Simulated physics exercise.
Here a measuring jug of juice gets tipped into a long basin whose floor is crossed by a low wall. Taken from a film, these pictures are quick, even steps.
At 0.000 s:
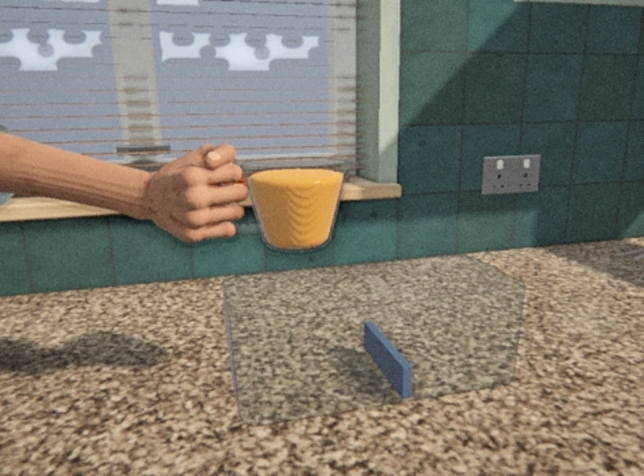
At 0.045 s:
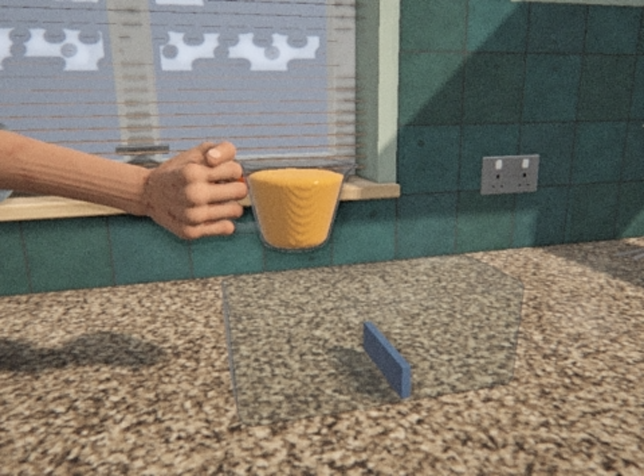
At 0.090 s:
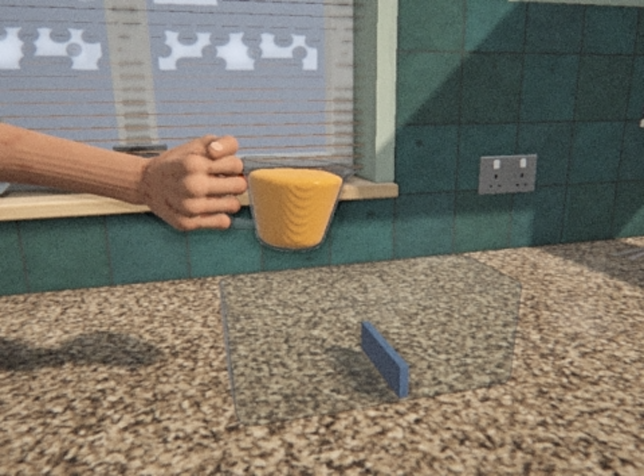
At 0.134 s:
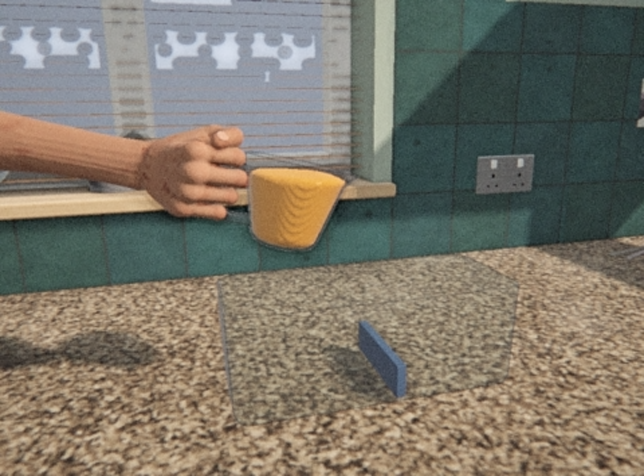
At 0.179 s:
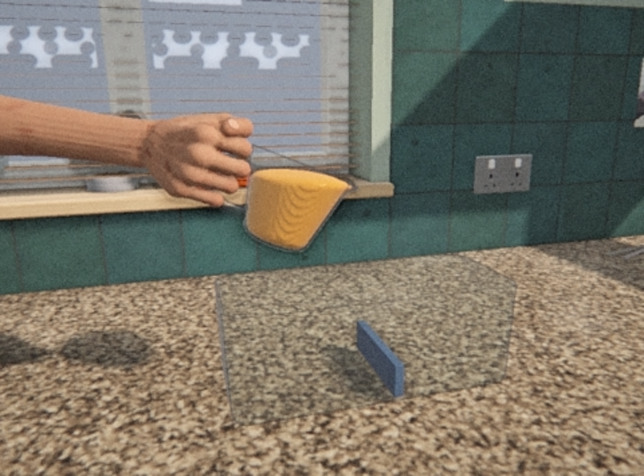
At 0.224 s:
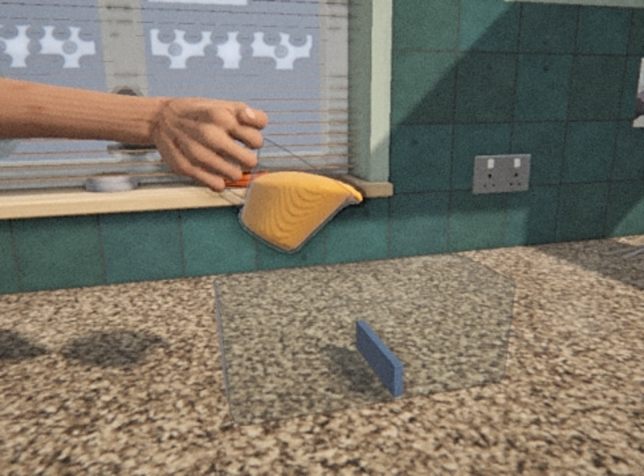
A hand held a clear jug of orange juice above a glass basin with a low blue wall inside, then tilted it steadily to the right until the juice reached the pouring edge.
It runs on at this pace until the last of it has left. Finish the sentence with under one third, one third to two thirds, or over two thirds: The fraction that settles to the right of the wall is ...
The fraction that settles to the right of the wall is one third to two thirds.
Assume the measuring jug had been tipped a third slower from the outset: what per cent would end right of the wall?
I'd say close to 65 %.
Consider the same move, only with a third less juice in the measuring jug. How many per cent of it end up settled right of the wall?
I'd put it at some 20 %.
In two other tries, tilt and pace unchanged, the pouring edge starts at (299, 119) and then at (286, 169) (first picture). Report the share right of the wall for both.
First try: About 10 %; second try: About 10 %.
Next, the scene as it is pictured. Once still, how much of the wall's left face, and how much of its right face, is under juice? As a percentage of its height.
Left 20 %, right 30 %.
After 0.48 s the tilt is 97° and 31 per cent is still to pour, 14 is left of the wall and 34 right of it.
After 0.67 s the tilt is 104° and 2 per cent is still to pour, 48 is left of the wall and 47 right of it.
After 0.87 s the tilt is 104° and 0 per cent is still to pour, 53 is left of the wall and 46 right of it.
After 1.08 s the tilt is 104° and 0 per cent is still to pour, 53 is left of the wall and 46 right of it.
In the end 53 per cent lies left of the wall, 46 right of it and 1 outside.
